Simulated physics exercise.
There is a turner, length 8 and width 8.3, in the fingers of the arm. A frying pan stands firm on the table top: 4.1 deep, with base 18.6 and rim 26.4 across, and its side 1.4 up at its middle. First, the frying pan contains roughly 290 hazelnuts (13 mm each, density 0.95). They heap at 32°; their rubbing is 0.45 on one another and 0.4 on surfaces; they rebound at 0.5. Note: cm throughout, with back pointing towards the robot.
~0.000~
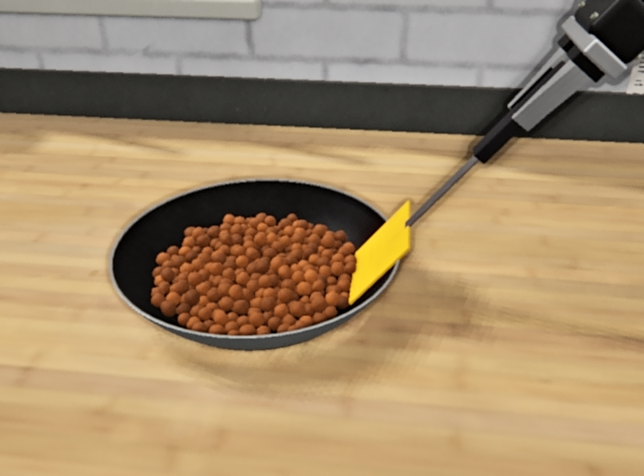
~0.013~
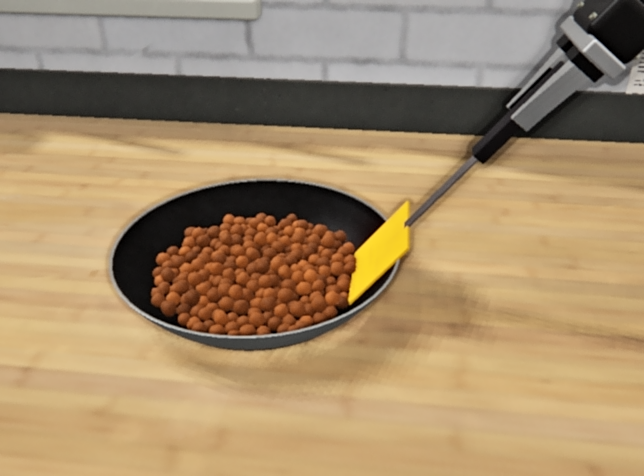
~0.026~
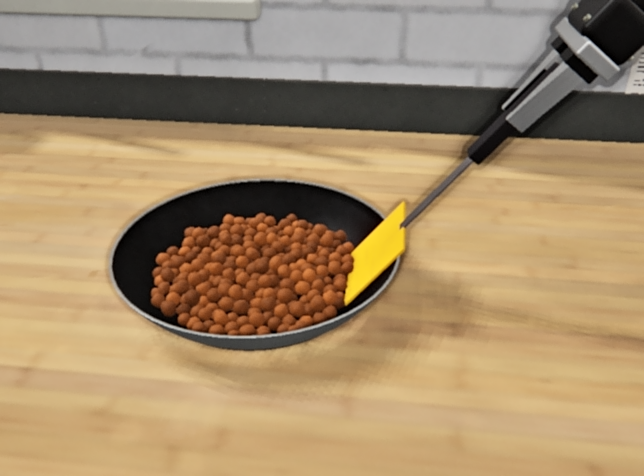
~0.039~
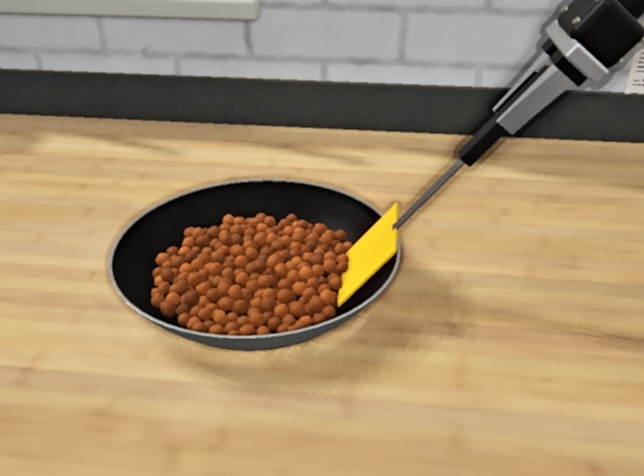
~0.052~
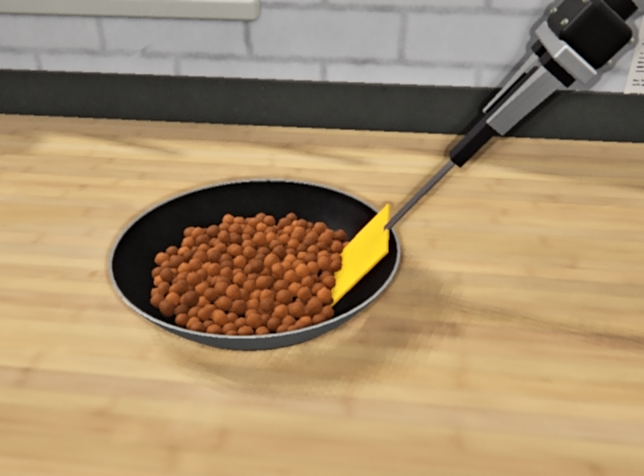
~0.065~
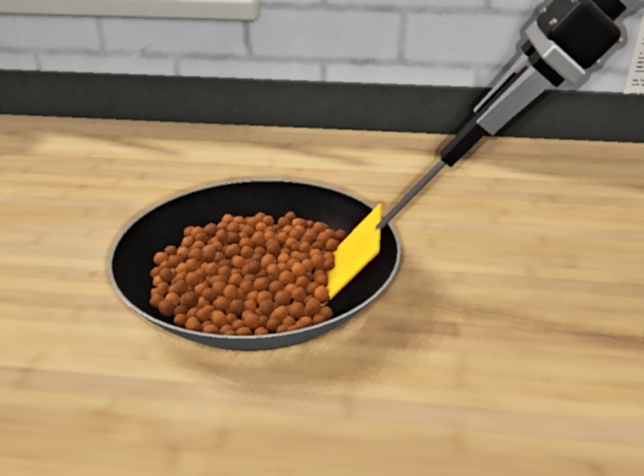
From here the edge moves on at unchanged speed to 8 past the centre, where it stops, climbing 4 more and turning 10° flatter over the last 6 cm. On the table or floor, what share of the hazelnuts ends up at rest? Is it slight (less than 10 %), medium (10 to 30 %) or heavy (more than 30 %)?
Slight.
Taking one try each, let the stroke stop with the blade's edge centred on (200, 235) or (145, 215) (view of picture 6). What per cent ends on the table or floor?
Roughly 0 and 25 per cent.
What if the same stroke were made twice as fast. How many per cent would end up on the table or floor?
Roughly 15 per cent, I'd say.
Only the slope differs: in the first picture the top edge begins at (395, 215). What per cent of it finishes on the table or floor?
I'd estimate around 5 per cent.
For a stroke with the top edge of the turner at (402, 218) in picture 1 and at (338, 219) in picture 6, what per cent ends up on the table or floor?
25 per cent.
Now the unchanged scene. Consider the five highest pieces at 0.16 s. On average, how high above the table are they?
I'd put them at about 4 centimetres above the table.
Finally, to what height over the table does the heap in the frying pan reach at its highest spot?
It reaches roughly 5.0 cm.
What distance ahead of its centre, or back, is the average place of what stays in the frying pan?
Forward offset: Roughly 4.5 cm.
After 0.16 s, sloping 53°, highest piece 4 above the table; 292 in the frying pan.
After 0.25 s, sloping 49°, highest piece 6 above the table; 292 in the frying pan.
After 0.50 s, sloping 43°, highest piece 5 above the table; 274 in the frying pan, 16 on the table or floor, 2 on the blade or in flight.
After 1.55 s, sloping 43°, highest piece 5 above the table; 273 in the frying pan, 19 on the table or floor.
In the end, 273 in the frying pan, 19 on the table or floor. That is 7 % on the table or floor.
